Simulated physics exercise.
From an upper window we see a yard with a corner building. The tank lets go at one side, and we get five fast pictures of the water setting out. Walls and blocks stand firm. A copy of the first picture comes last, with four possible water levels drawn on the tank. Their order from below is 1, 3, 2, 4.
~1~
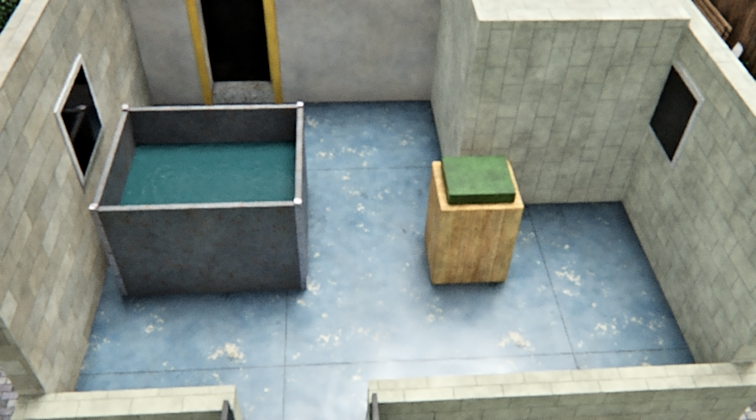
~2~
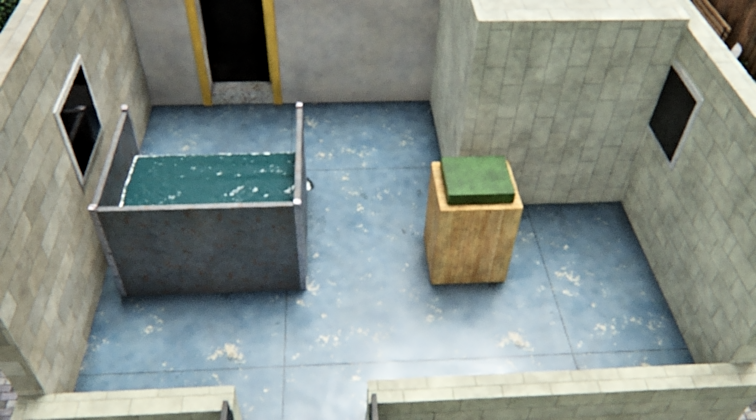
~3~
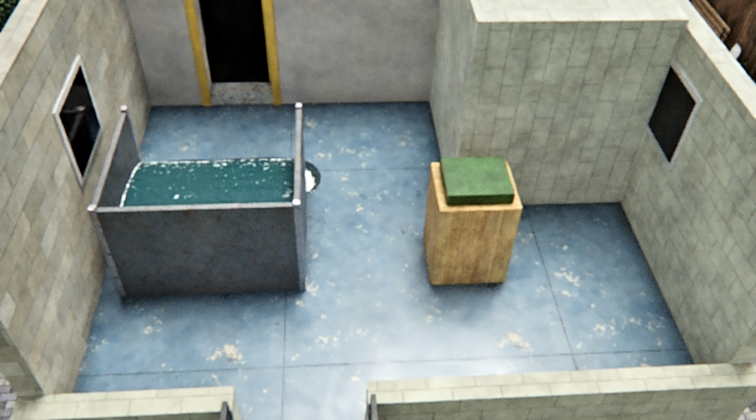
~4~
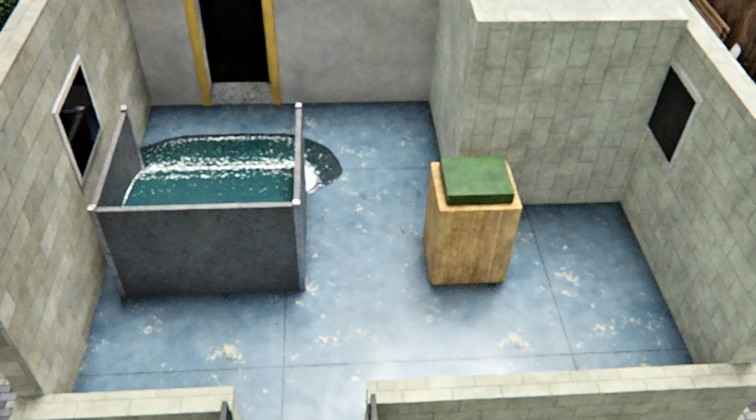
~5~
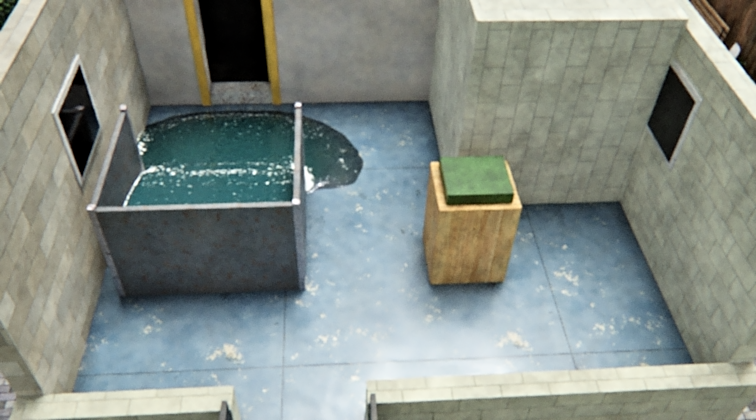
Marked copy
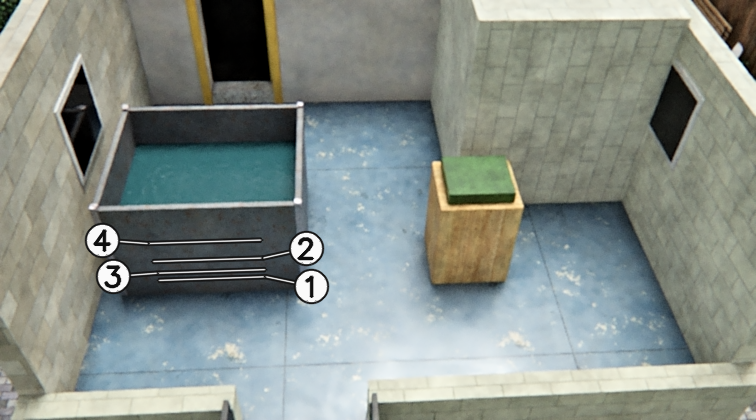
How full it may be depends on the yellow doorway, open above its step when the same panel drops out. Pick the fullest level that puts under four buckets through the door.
3.
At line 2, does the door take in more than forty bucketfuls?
No.
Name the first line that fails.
2.
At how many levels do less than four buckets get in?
Two of the four.
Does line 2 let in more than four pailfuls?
Yes, that goes wrong.
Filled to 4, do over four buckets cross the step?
Yes, it does.
In white, 1 at (212, 278); 2 at (208, 259); 3 at (211, 271); 4 at (204, 241); from the bottom up 1, 3, 2, 4.
For line 1, nothing gets over.
For line 2, about 12 bucketfuls get in.
For line 3, a bucket or two gets in.
For line 4, dozens of bucketfuls pour in.
